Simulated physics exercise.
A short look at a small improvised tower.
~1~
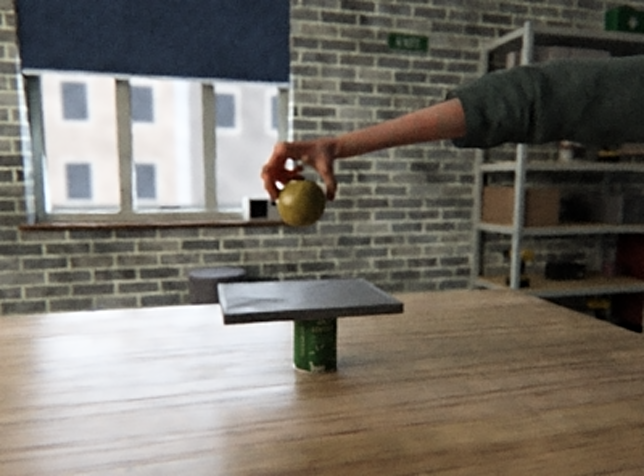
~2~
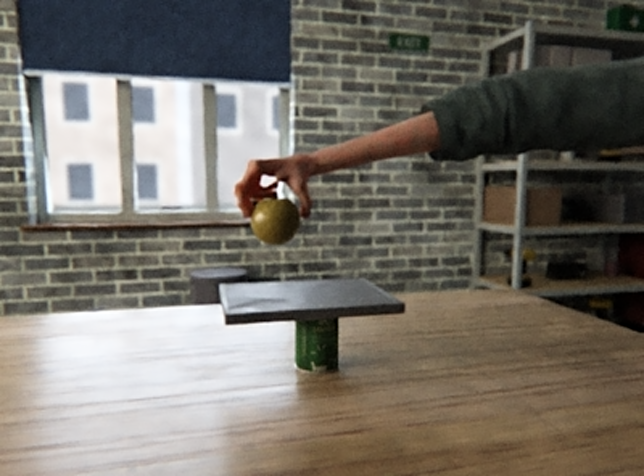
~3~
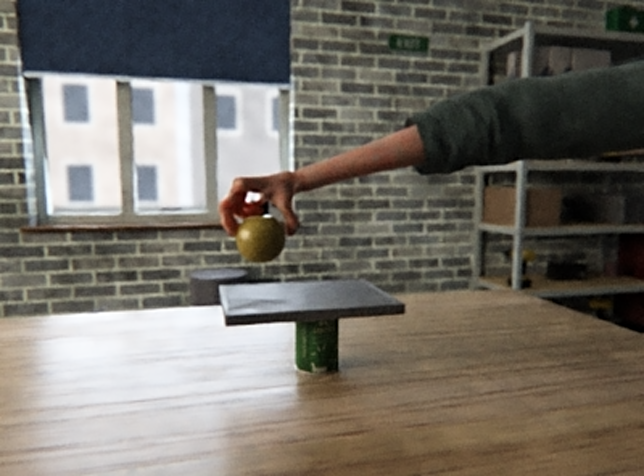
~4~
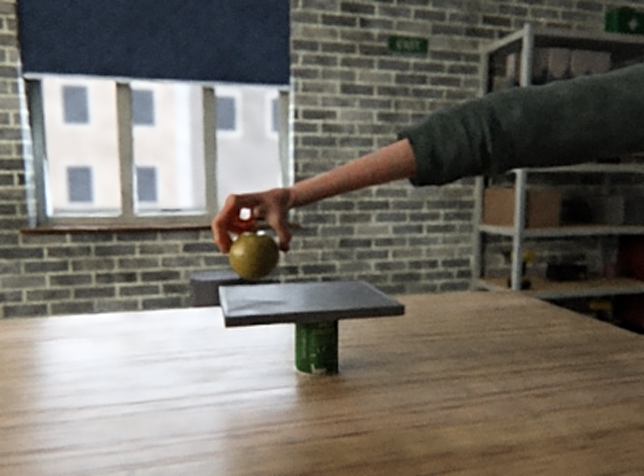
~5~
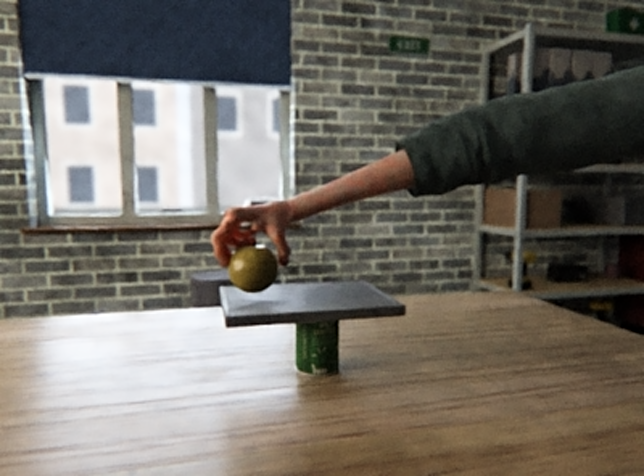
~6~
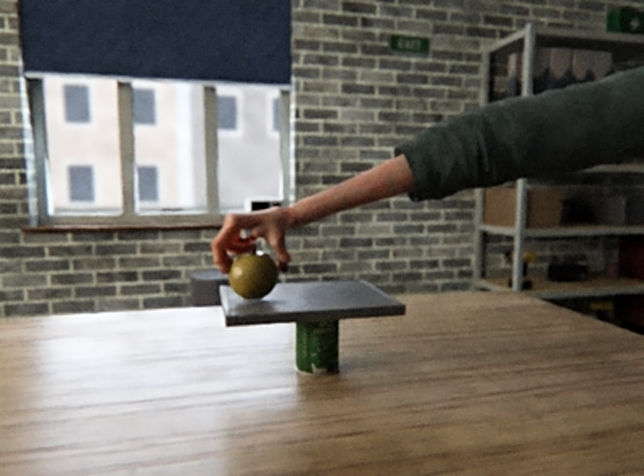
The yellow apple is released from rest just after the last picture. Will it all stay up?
The stack comes apart.
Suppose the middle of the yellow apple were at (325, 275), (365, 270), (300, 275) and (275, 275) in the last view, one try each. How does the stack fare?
In the first case it keeps its balance; in the second case it holds; in the third case it keeps its balance; in the fourth case it comes apart.
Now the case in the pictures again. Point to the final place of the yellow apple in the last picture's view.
At about (201, 360).
Then, 0.40 s later than the last frame, yellow apple now fallen; grey lid tilted by 69°.
Then, 0.60 s later than the last frame, grey lid tilted by 56°.
When it is over, fallen, yellow apple; lying over in the stack, grey lid; green tin as before. End places, in pixels of the last picture, yellow apple near (201, 360). The stack gives way.
